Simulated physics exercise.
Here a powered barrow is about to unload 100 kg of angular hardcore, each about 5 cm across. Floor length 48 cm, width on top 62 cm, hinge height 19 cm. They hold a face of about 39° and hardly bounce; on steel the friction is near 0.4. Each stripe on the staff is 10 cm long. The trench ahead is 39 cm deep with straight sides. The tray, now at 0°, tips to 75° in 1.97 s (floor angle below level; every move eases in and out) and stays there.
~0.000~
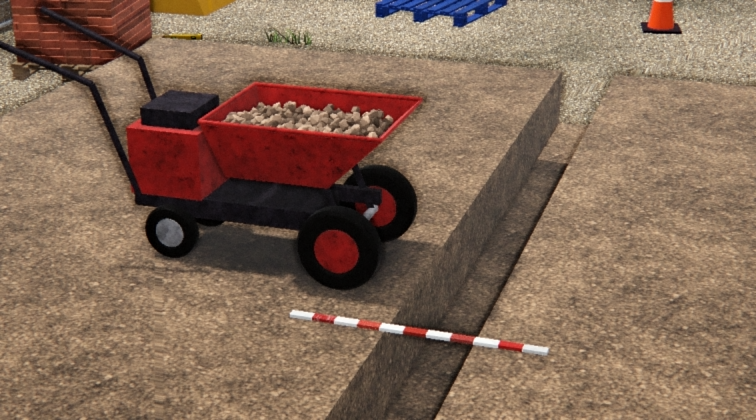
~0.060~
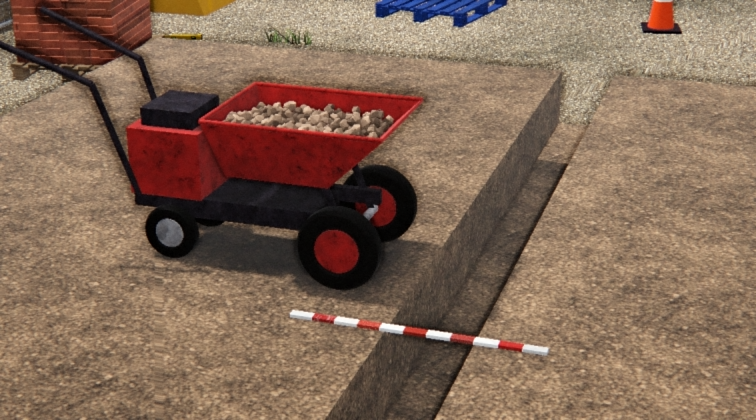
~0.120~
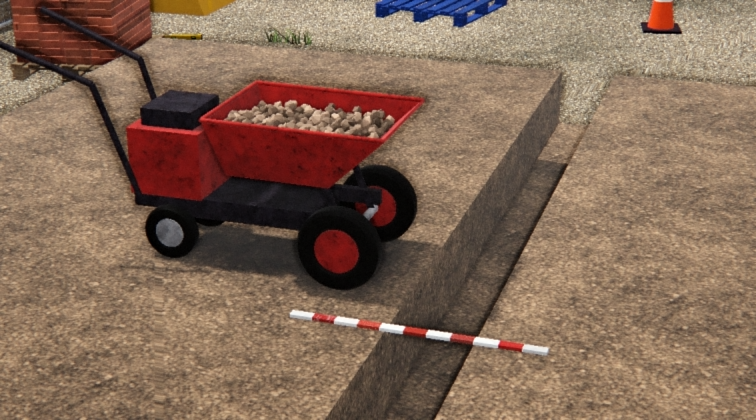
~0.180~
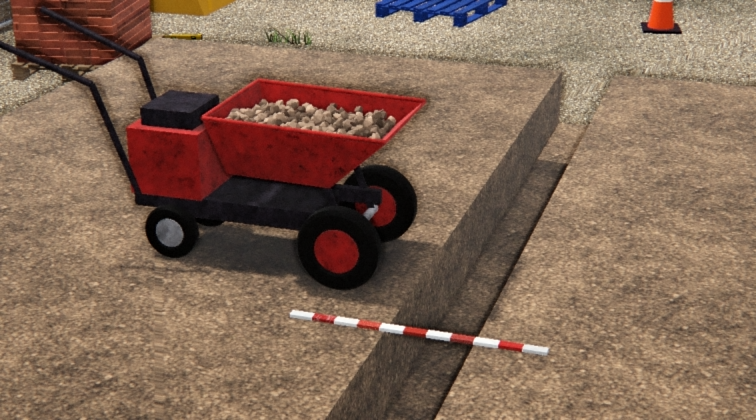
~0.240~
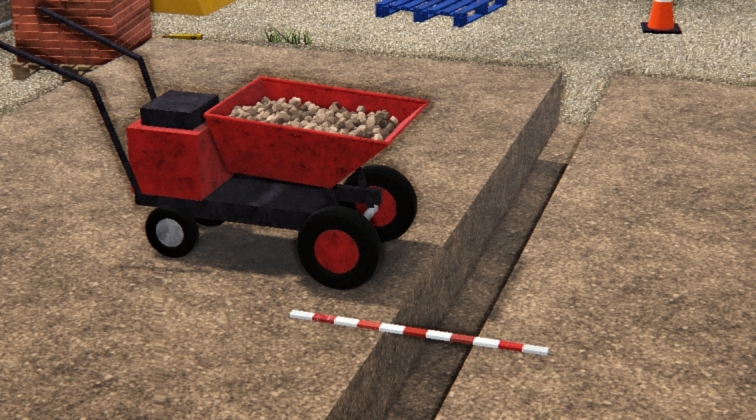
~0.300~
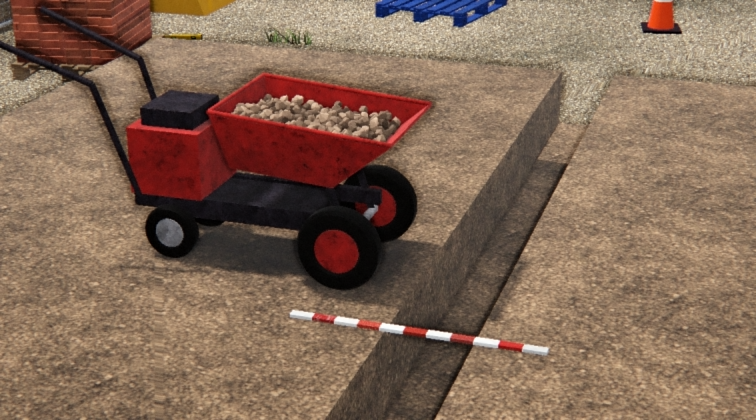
A red powered barrow loaded with stones stood beside a narrow trench, and its tray slowly tilted a little, the back rising slightly, while the wheels and the striped staff stayed still.
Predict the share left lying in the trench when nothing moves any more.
Roughly 58 per cent ends in the trench.
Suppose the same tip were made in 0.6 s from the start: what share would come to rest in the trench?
In that case some 30 per cent.
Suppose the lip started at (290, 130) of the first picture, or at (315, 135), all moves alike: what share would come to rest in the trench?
About 80 and 100 per cent.
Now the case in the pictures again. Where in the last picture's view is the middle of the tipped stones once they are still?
Their middle is at about (498, 332).
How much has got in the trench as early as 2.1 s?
Some 30 per cent.
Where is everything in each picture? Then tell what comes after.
The first picture shows lip at (381, 141), floor tilted 0°, highest stones at (324, 115).
The second picture shows lip at (382, 141), floor tilted 0°, highest stones at (324, 115); the stones move at 0.1 m/s on average.
The third picture shows lip at (383, 142), floor tilted 1°, highest stones at (315, 114); the stones move at 0.1 m/s on average.
In the fourth picture, the tray is at 2°, its lip at (385, 143); the top of the load is at (307, 112); the stones move at 0.2 m/s on average.
In the fifth picture, the tray is at 3°, its lip at (388, 144); the top of the load is at (309, 111); the stones move at 0.2 m/s on average.
In the sixth picture, the tray is at 5°, its lip at (391, 146); the top of the load is at (301, 108); the stones move at 0.3 m/s on average.
After 1.5 s the floor is at 63°; 99 % in the tray, 1 % in the trench; the foremost stones are at (489, 241).
After 2.1 s the floor is at 75°; 33 % in the tray, 29 % in the trench, 38 % past the trench; the foremost stones are at (615, 295).
After 2.4 s the floor is at 75°; 8 % in the tray, 46 % in the trench, 46 % past the trench; the foremost stones are at (661, 303).
After 4.4 s the floor is at 75°; 0 % in the tray, 58 % in the trench, 42 % past the trench; the foremost stones are at (660, 312).
